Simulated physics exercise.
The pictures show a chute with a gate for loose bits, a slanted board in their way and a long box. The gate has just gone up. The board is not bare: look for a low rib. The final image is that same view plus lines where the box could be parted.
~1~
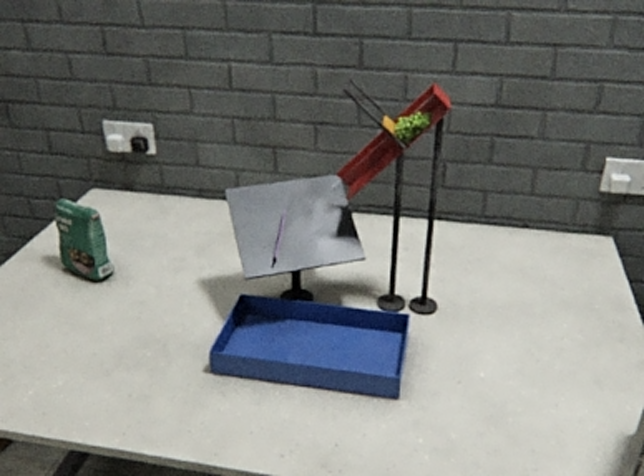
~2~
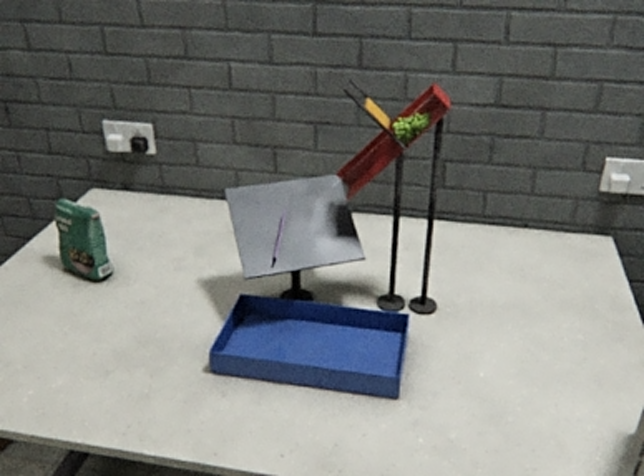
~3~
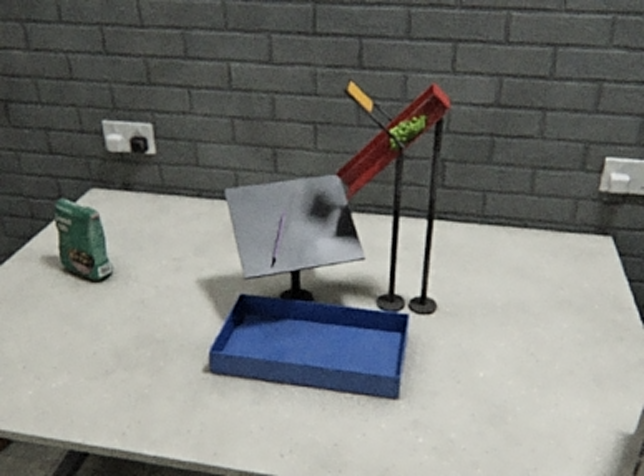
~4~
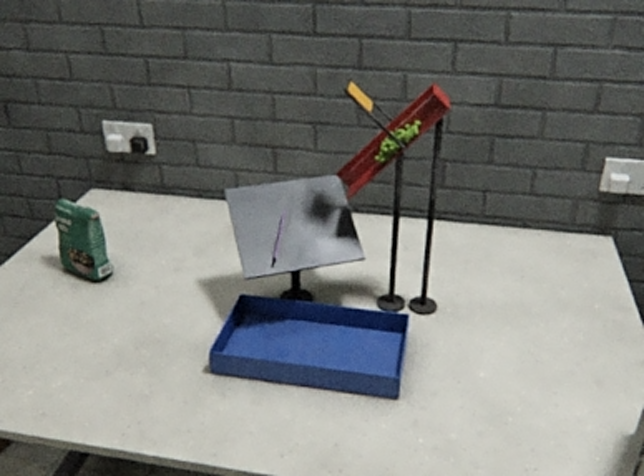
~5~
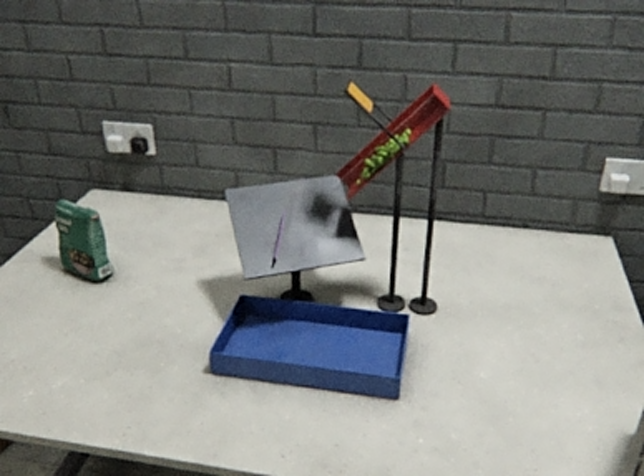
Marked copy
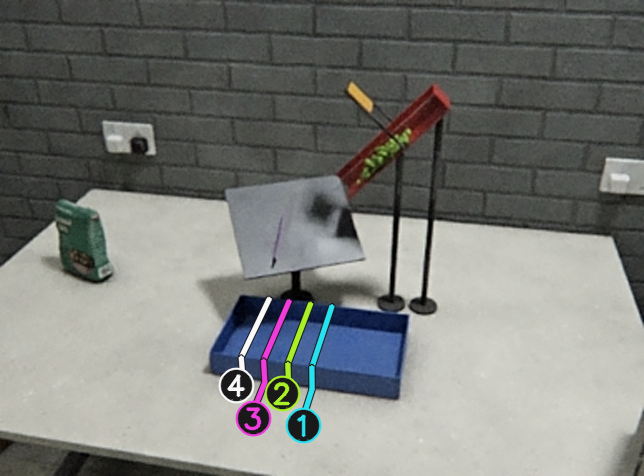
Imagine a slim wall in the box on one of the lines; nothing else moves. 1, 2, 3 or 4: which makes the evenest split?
Choose 2.
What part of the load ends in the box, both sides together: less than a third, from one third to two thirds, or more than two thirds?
About that: More than two thirds.
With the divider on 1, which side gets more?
The left side.
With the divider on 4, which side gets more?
The right side.
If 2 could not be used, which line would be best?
That is line 1.
On the marked copy, line 1 crosses the front rim at (312, 366); line 2 crosses the front rim at (288, 363); line 3 crosses the front rim at (263, 359); line 4 crosses the front rim at (241, 356).
With 1, of what is caught, about two thirds on the left of the divider, about a quarter on the right.
With 2, of what is caught, about half on the left of the divider, about half on the right.
With 3, of what is caught, a small part on the left of the divider, nearly all on the right.
With 4, of what is caught, a stray few on the left of the divider, nearly all on the right.
